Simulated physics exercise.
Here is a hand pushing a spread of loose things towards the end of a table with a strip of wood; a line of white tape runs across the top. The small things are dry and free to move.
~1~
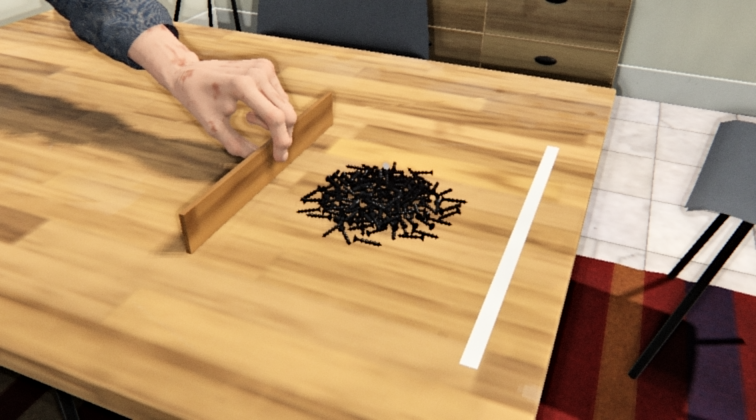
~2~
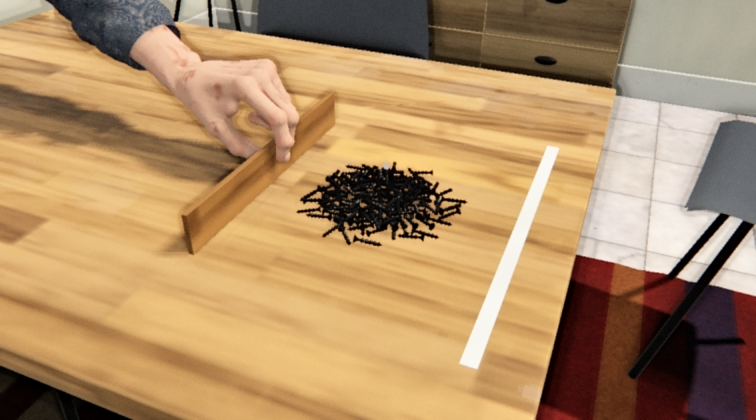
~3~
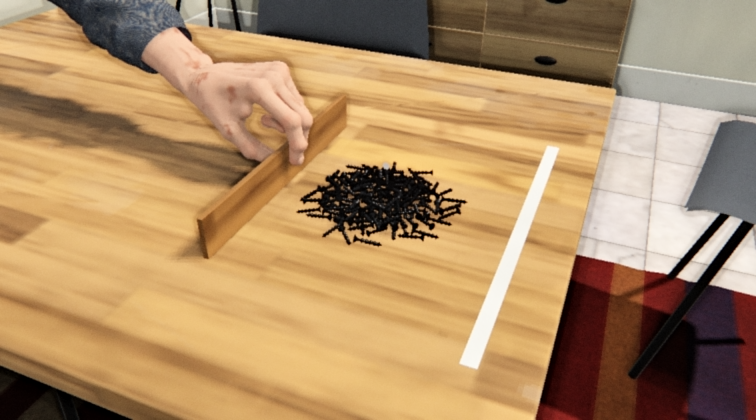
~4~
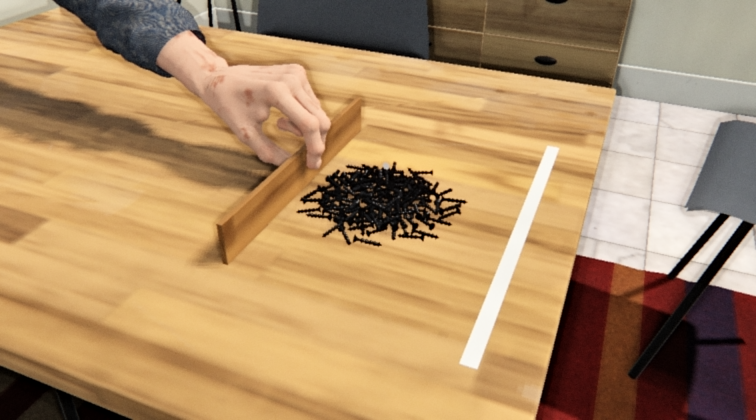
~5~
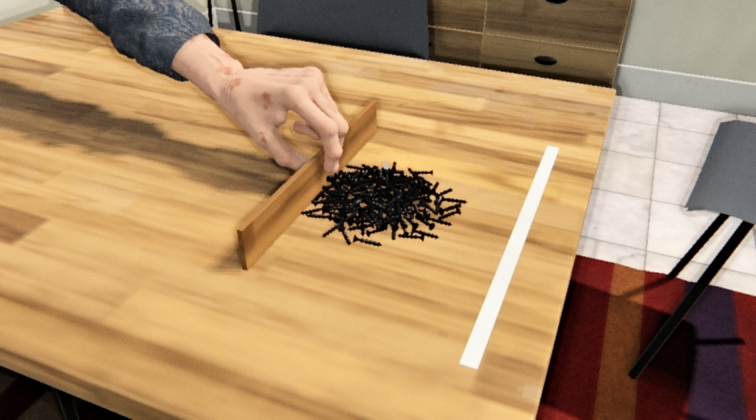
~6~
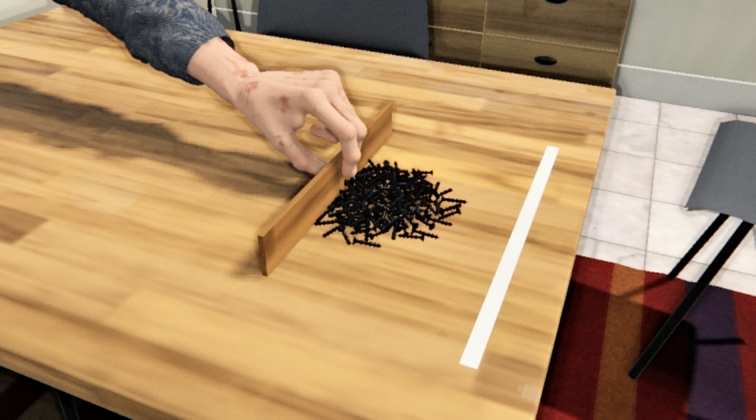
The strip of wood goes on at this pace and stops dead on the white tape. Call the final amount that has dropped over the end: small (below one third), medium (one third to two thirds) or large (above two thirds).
Medium.
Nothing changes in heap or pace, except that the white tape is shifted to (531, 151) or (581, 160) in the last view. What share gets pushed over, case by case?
Roughly 20 per cent the first time and 100 per cent the second.
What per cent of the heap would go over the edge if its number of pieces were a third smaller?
Roughly 40 per cent of the heap.
Soon after the last picture, strip of wood still moving, near (432, 178); heap all on the table, its front near (519, 230).
A little later, strip of wood stopped at the white tape; heap about a third over the edge.
Later still, strip of wood stopped at the white tape; heap about half over the edge.
At rest, strip of wood stopped at the white tape; heap about half over the edge.
